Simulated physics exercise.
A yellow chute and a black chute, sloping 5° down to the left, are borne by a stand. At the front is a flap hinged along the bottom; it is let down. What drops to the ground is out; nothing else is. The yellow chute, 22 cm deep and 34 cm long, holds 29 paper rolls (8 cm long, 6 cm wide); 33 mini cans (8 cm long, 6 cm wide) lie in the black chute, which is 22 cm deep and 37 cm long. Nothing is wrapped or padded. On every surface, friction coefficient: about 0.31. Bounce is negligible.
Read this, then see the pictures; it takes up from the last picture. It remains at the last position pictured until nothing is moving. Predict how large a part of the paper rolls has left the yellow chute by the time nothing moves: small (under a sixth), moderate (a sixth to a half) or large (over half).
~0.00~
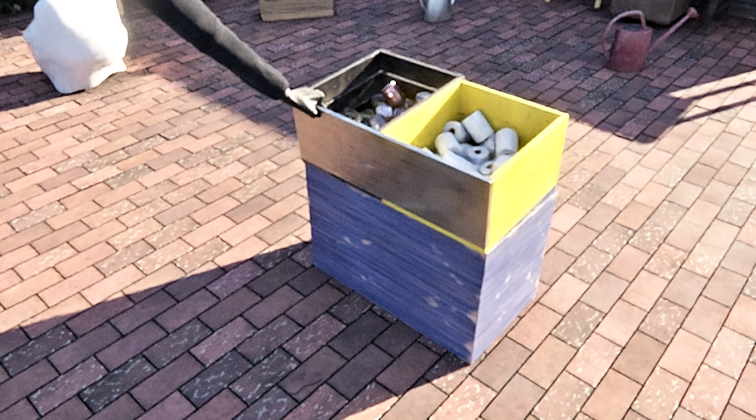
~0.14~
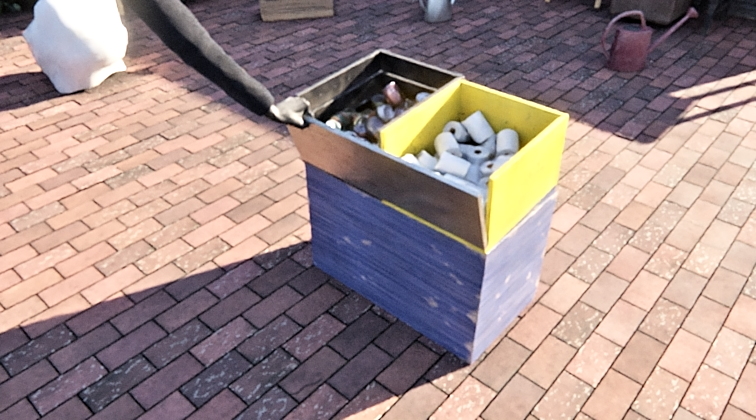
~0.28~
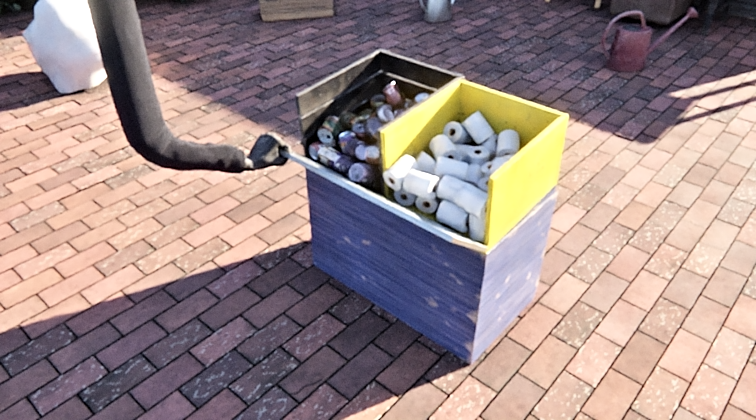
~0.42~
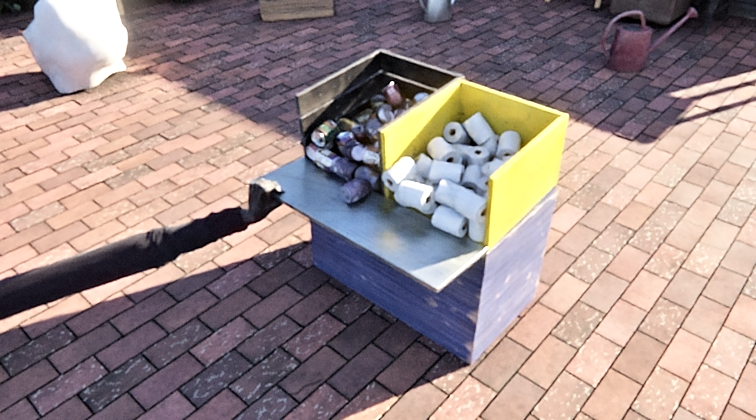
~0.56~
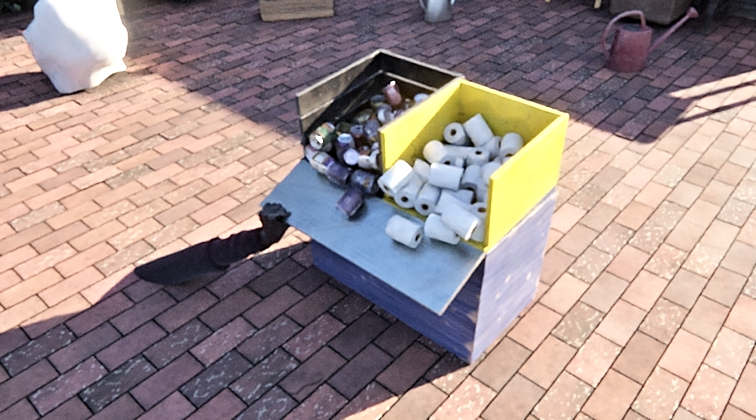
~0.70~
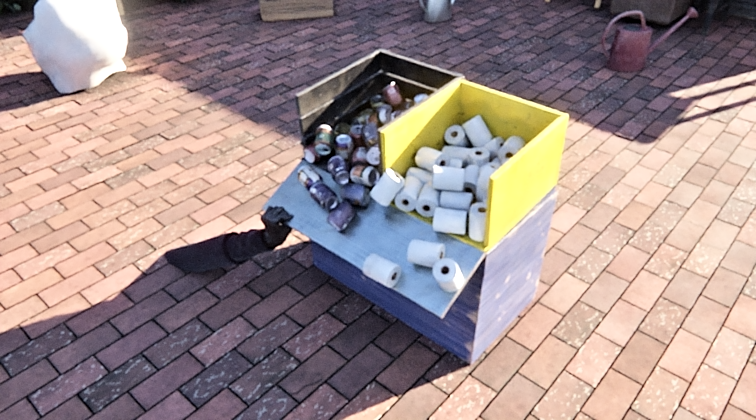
The part that has left is moderate.
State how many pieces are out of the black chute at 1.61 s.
For the black chute, some 8.
After 1.11 s, 4 of 29 out of the yellow chute and 5 of 33 out of the black chute.
After 1.61 s, 6 of 29 out of the yellow chute and 7 of 33 out of the black chute.
After 2.33 s, 8 of 29 out of the yellow chute and 7 of 33 out of the black chute.
Outcome (at 3.24 s), 11 of 29 out of the yellow chute and 7 of 33 out of the black chute. Asked share, 11 of 29, 38 per cent.
